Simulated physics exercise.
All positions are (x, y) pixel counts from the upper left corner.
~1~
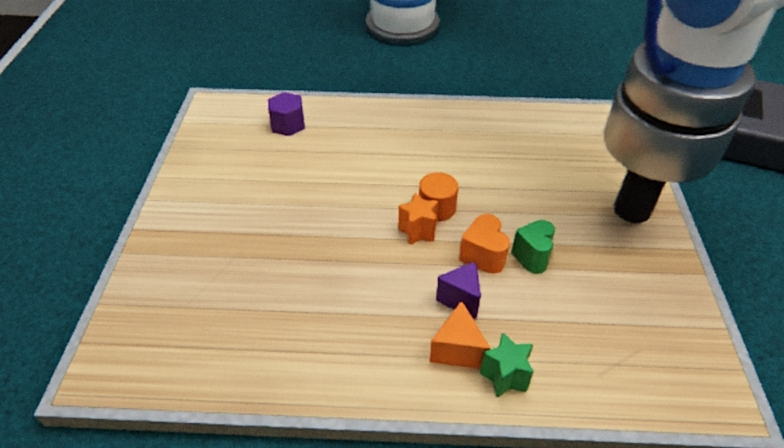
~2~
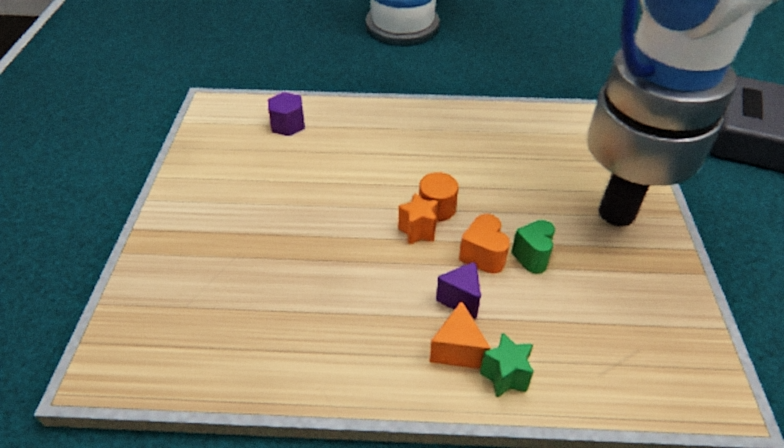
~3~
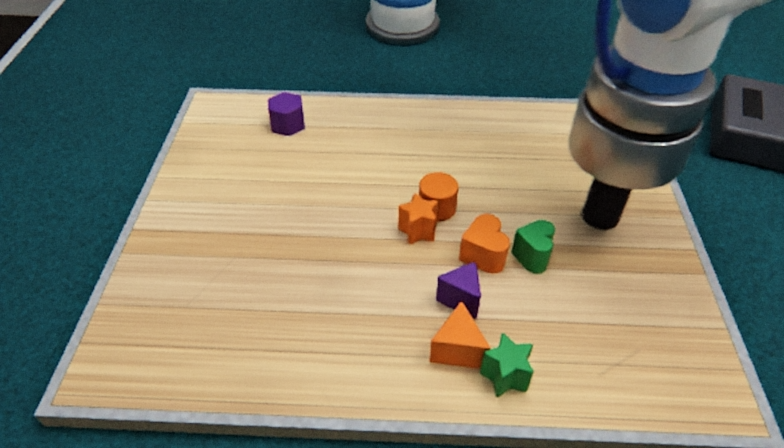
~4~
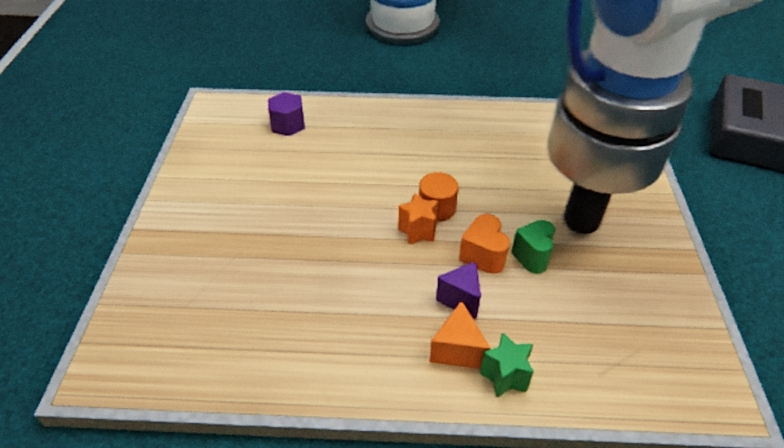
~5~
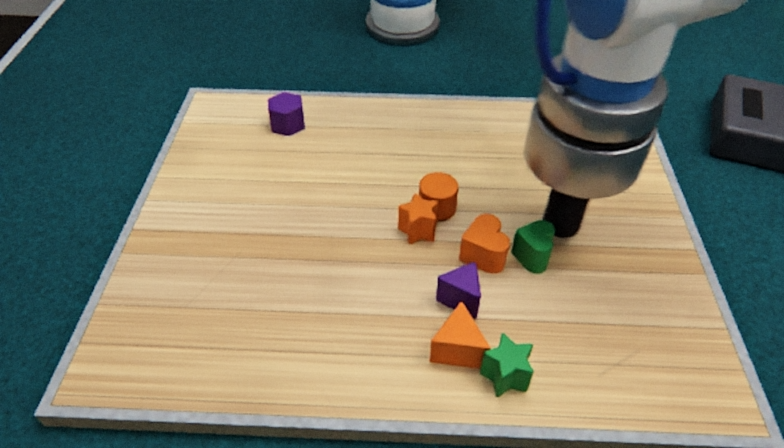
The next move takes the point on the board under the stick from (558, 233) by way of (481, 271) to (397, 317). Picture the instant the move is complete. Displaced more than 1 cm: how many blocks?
Three or more blocks.
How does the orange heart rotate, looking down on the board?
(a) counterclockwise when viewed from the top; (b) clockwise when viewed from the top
My pick is b.
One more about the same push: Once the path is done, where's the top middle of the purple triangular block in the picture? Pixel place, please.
About (425, 318).
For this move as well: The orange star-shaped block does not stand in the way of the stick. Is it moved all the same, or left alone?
In the end it has not been moved.
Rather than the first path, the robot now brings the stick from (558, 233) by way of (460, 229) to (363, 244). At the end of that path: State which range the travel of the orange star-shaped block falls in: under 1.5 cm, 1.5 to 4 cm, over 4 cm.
It gets moved over 4 cm.
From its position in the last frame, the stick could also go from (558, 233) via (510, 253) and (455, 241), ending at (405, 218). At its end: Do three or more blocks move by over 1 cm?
Going by the path, yes.
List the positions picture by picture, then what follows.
In the first frame, stick tip (632, 211); block tops, orange star-shaped block (420, 207); orange triangular block (461, 329); purple triangular block (464, 278); orange heart (487, 233); green heart (539, 234).
In the second frame, stick (617, 214); blocks unchanged.
In the third frame, stick (600, 217); blocks unchanged.
In the fourth frame, stick (582, 221); blocks unchanged.
In the fifth frame, stick (561, 225); orange star-shaped block (420, 207); orange triangular block (461, 329); purple triangular block (464, 278); orange heart (487, 233); green heart (539, 234).
What follows on the original path. One third of the way, stick (509, 249); orange heart (476, 236), turned 15° clockwise; green heart (513, 266), turned 70° anticlockwise.
Two thirds of the way, stick (454, 276); purple triangular block (449, 293), turned 50° anticlockwise; orange heart (431, 241), turned 60° clockwise; green heart (502, 276).
At the end, stick (397, 309); orange star-shaped block in place; orange triangular block in place; purple triangular block (425, 318), turned 120° anticlockwise; orange heart (427, 241), turned 75° clockwise; green heart (502, 276), turned 135° anticlockwise.
